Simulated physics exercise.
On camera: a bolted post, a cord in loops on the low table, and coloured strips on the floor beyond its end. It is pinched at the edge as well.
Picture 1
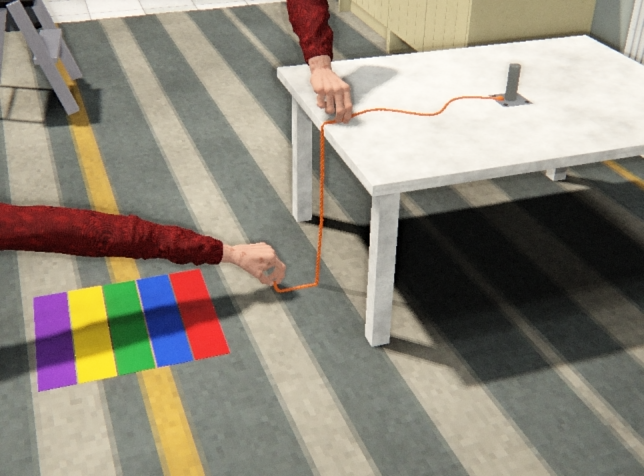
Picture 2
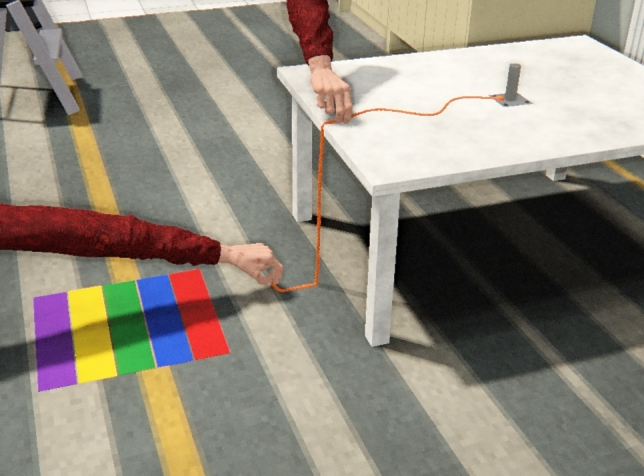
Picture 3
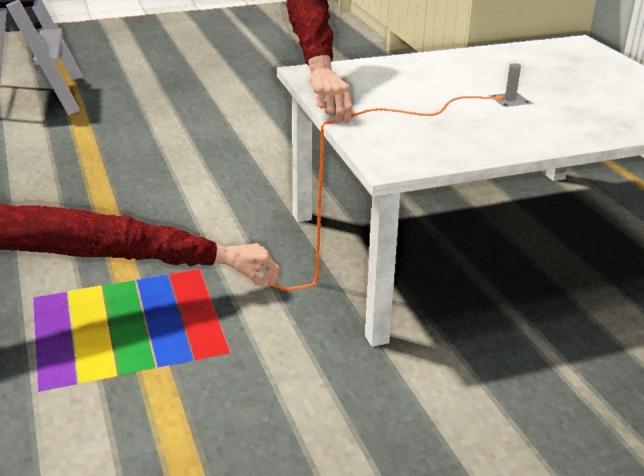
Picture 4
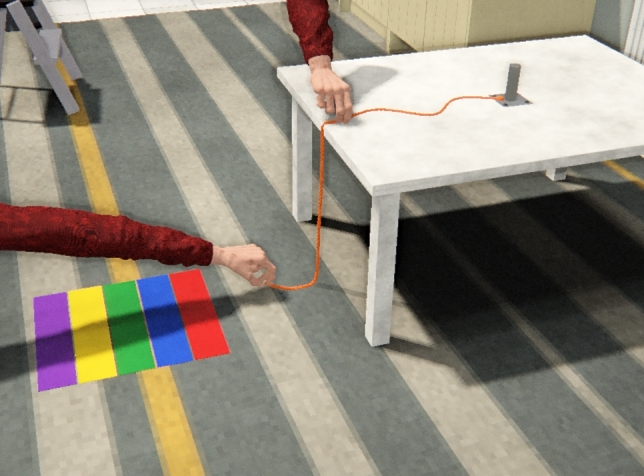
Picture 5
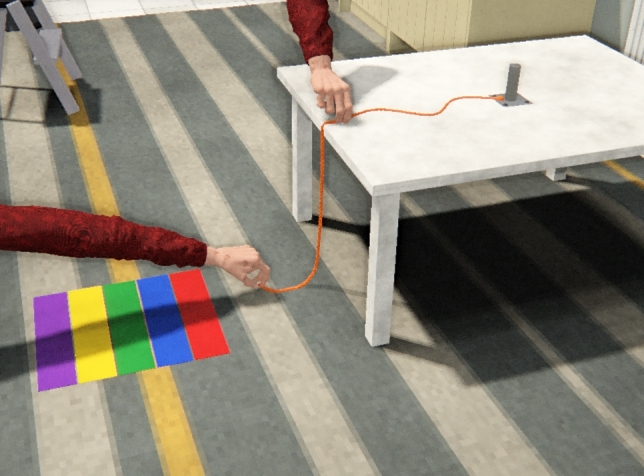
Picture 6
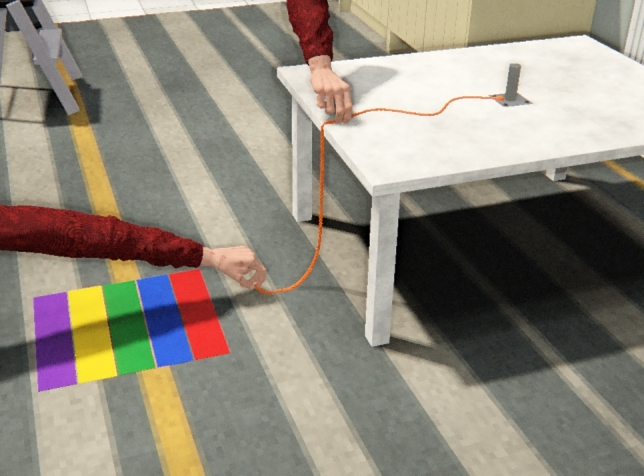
At first, one hand pinches an orange cord at the edge of a white table while another holds its lower end near the floor, right of five coloured strips. The lower hand then draws the end slightly left, and the cord's sharp bend softens into a curve while the upper hand stays still.
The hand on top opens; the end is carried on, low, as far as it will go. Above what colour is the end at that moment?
The green one.
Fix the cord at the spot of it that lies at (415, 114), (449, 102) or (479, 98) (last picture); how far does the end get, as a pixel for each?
About (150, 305), (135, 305) and (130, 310).
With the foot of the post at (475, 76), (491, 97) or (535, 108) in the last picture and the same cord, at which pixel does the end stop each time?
Try by try, around (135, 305), (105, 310) and (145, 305).
Soon after, end near (183, 298); over red.
After that, end near (146, 305); over blue.
At the stop, end near (125, 308); over green. It halts on the green strip.
